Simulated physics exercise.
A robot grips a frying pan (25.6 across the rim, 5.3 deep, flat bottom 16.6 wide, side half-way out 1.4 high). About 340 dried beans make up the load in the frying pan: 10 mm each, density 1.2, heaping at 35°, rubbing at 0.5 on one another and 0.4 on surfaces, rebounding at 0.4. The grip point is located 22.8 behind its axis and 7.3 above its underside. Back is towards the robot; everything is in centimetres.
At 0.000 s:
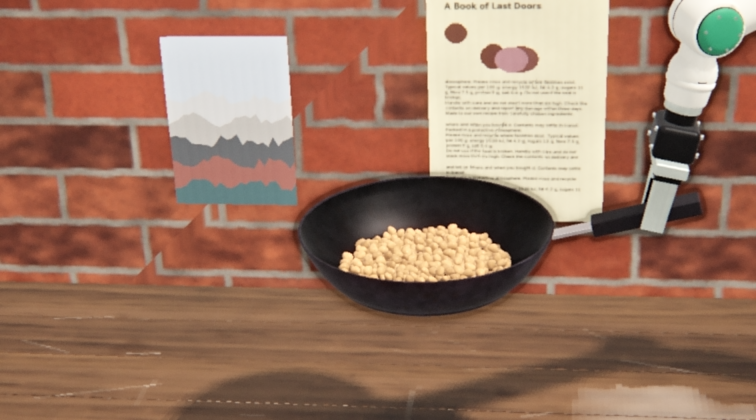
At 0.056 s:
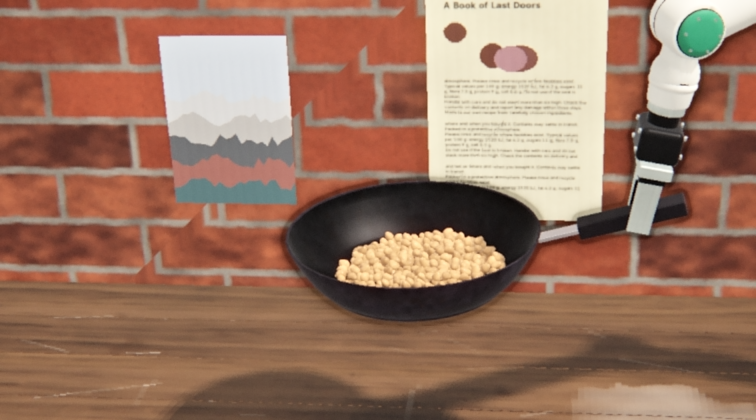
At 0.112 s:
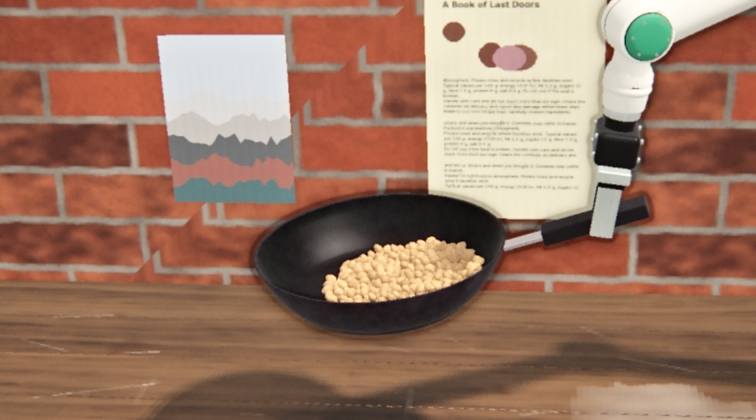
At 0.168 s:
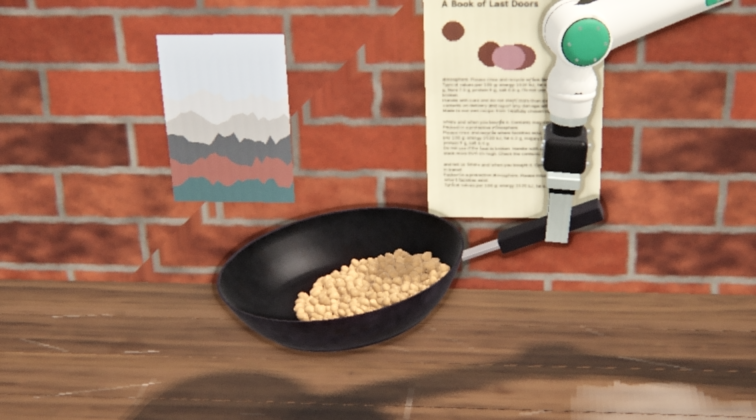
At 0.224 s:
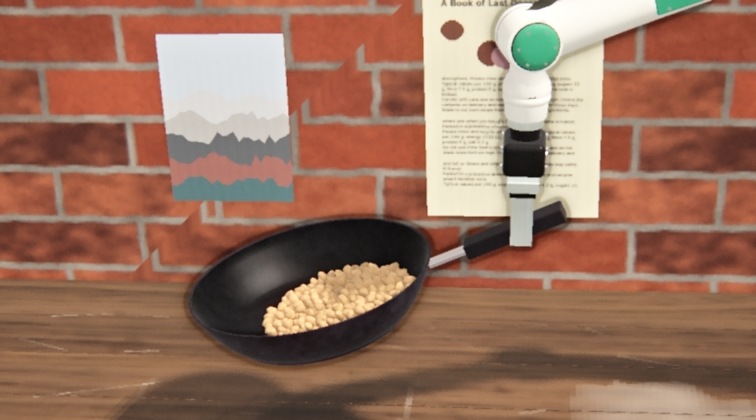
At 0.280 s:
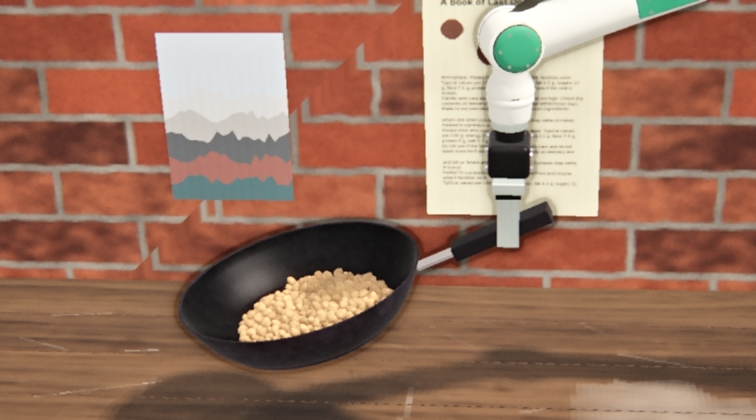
Against a red brick wall, a robot arm moving a black frying pan of dried beans leftward and lower while tilting it.
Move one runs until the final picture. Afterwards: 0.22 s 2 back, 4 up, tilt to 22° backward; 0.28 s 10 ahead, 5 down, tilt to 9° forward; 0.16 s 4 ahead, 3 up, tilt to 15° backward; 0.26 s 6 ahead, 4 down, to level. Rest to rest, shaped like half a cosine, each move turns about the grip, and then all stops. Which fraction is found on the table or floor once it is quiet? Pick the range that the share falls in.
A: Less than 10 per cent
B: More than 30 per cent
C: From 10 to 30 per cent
Answer: A.
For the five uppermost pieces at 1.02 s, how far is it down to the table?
37 cm, more or less.
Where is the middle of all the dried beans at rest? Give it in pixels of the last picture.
Roughly at (101, 291).
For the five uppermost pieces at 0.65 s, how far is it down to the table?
I'd say close to 41 cm on average.
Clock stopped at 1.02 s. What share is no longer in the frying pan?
So far, roughly 0 per cent.
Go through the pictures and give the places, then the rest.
The first picture shows frying pan middle at (426, 251), level; upper third of the load around (432, 259), from x 345 to 505, top at y 230; 336 in the frying pan.
The second picture shows frying pan middle at (414, 256), tilted 1° forward; upper third of the load around (434, 262), from x 340 to 500, top at y 235.
The third picture shows frying pan middle at (382, 269), tilted 4° forward; upper third of the load around (440, 273), from x 330 to 480, top at y 240.
The fourth picture shows frying pan middle at (345, 285), tilted 7° forward; upper third of the load around (413, 285), from x 300 to 445, top at y 255.
The fifth picture shows frying pan middle at (315, 297), tilted 10° forward; upper third of the load around (382, 297), from x 270 to 410, top at y 270.
The sixth picture shows frying pan middle at (305, 302), tilted 11° forward; upper third of the load around (355, 305), from x 245 to 390, top at y 275; 336 in the frying pan.
After 0.65 s, tilted 5° backward, highest piece 41 above the table; 245 in the frying pan, 91 in flight or on a rim.
After 1.02 s, tilted 12° backward, highest piece 39 above the table; 335 in the frying pan, 1 in flight or on a rim.
After 1.40 s, level, highest piece 21 above the table; 318 in the frying pan, 2 on the table or floor, 16 in flight or on a rim.
After 2.45 s, level, highest piece 21 above the table; 318 in the frying pan, 18 on the table or floor.
At rest, 318 in the frying pan, 18 on the table or floor. That is 5 % on the table or floor.
